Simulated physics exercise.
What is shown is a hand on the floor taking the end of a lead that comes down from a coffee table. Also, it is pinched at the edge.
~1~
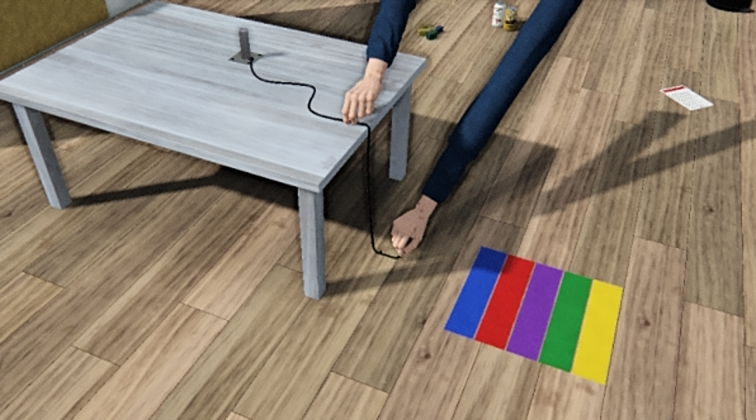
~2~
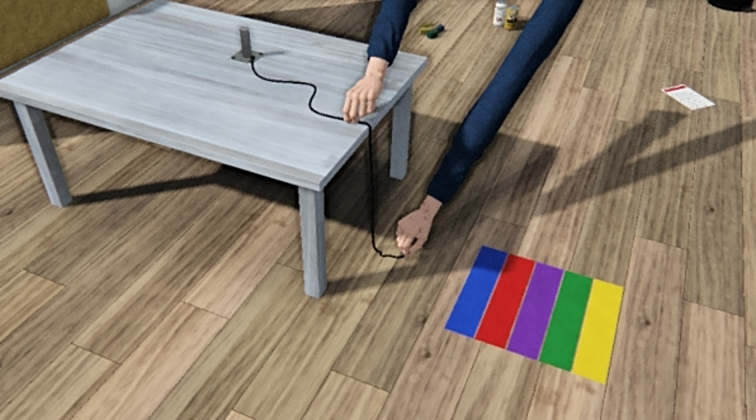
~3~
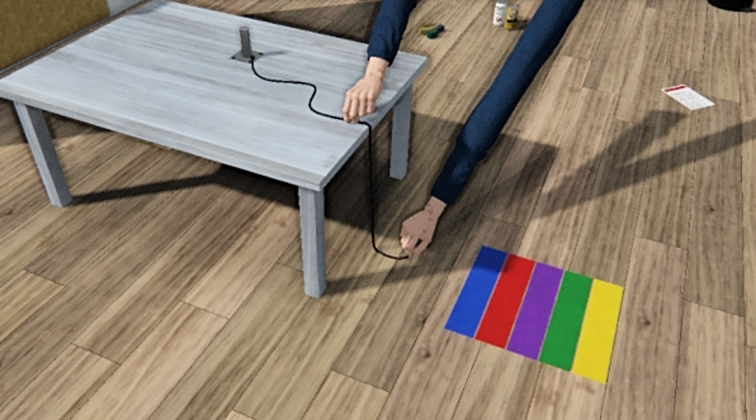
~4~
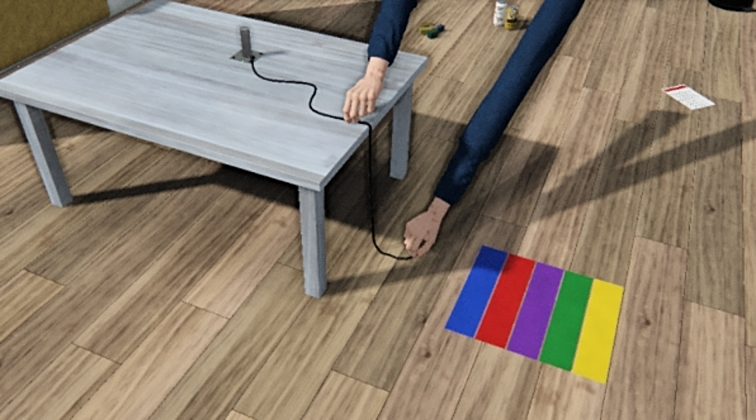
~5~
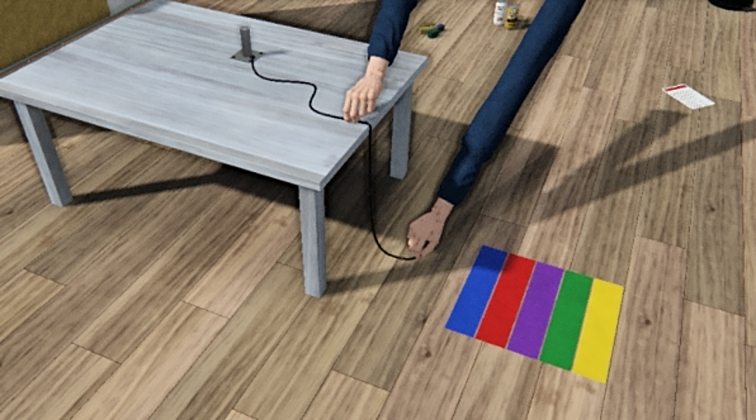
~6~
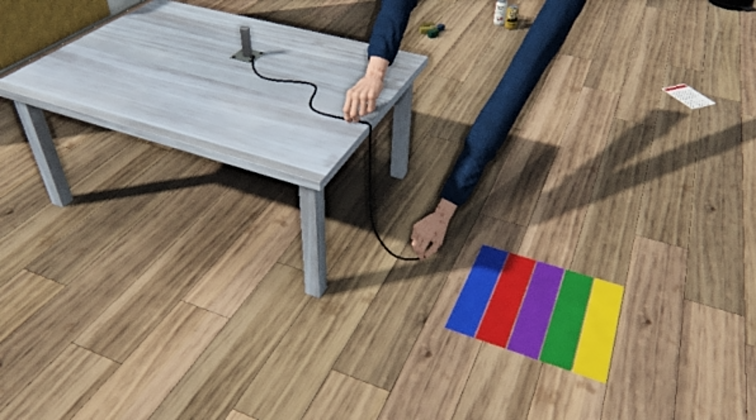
On a wooden floor beside a pale coffee table, one hand pins a dark lead at the table's edge while the other draws its lower end slightly right, near a mat of blue, red, purple, green and yellow stripes.
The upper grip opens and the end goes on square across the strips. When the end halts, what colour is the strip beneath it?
Purple.
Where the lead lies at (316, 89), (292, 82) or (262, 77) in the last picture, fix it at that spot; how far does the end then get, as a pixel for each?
Roughly (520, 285), (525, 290) and (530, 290), in that order.
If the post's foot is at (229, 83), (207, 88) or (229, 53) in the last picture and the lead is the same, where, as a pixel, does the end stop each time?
Near (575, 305), (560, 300) and (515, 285).
Soon after, end near (487, 276); over blue.
Then, end near (521, 287); over red.
At full stretch, end near (541, 293); over purple. It gets as far as the purple strip.
